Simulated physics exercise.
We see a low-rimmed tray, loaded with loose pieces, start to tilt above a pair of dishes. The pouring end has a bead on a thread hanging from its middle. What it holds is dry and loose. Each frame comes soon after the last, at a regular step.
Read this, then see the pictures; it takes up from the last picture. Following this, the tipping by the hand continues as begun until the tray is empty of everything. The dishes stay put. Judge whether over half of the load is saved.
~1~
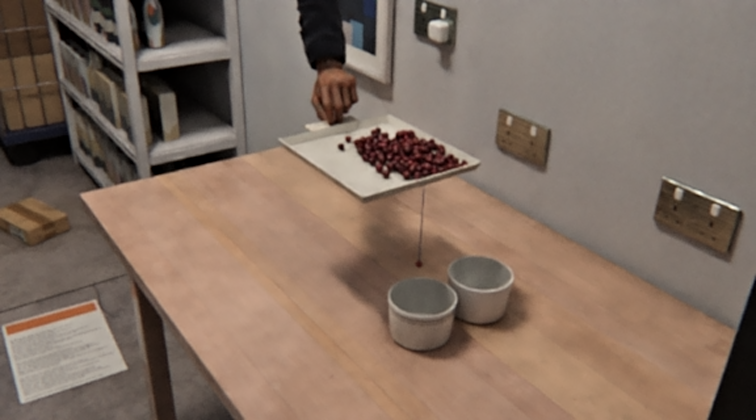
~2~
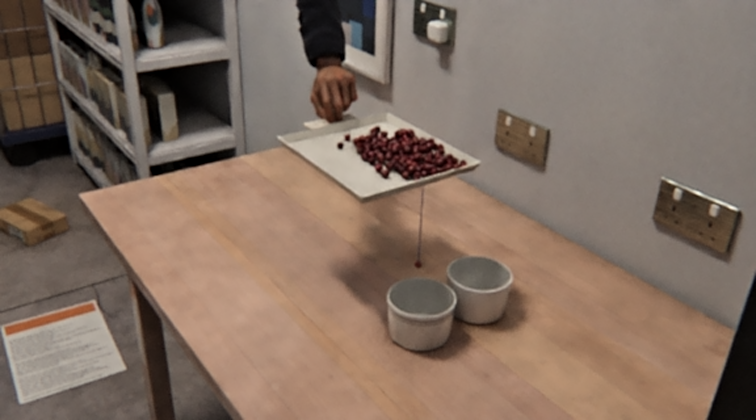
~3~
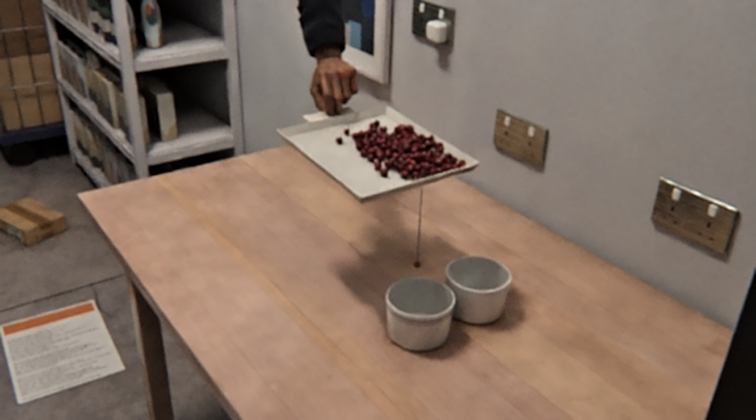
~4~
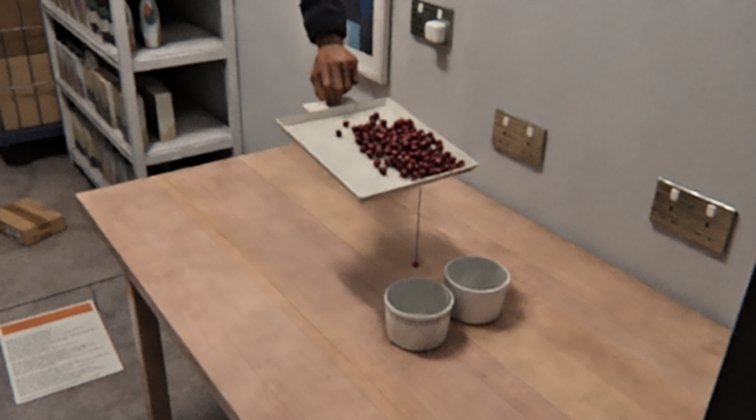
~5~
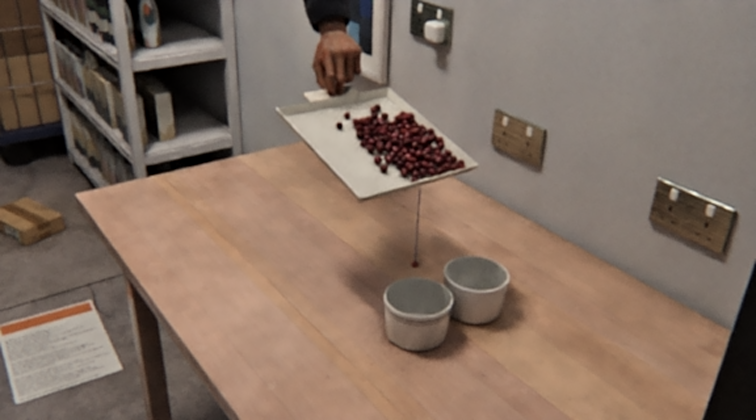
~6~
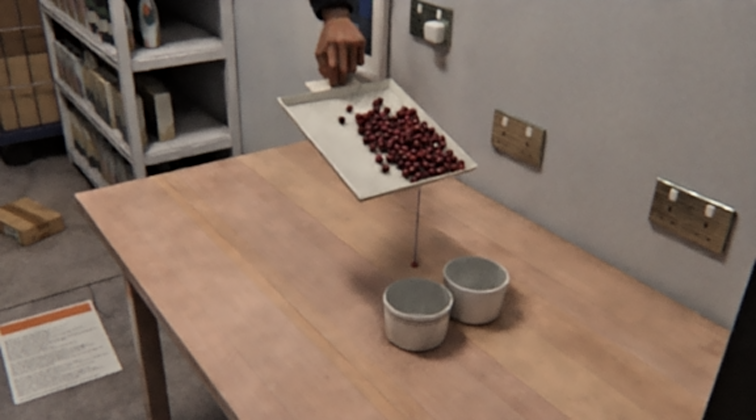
Over half of it is saved.
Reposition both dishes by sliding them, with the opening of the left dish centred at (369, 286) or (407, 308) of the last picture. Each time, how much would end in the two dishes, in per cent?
Roughly 0 per cent, then roughly 80 per cent.
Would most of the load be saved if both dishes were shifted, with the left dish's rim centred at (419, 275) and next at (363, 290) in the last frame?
Well, the minor share the first time and the minor share the second time.
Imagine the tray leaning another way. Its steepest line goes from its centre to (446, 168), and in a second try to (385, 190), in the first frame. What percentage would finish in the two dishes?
So it's 40 percent with the first slope and 40 percent with the other.
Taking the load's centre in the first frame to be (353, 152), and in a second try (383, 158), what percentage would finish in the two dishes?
Near 80 and 80 percent respectively.
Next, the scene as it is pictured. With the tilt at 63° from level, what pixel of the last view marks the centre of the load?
I'd mark the middle close to (437, 166).
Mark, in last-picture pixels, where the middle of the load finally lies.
The centre comes to rest close to (458, 310).
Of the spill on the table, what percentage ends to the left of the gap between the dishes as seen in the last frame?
About 40 per cent.
Shortly afterwards, tray tipped steeply; the bulk on the tray; only a few in the left dish; only a few in the right dish; a little in the air.
Next, tray tipped past a quarter turn; only a few on the tray; near a third in the left dish; near a third in the right dish; a little outside both; a little in the air.
Some moments later, tray tipped past a quarter turn; near a third in the left dish; near half in the right dish; near a quarter outside both.
In the end, tray tipped past a quarter turn; near a third in the left dish; near half in the right dish; near a quarter outside both.
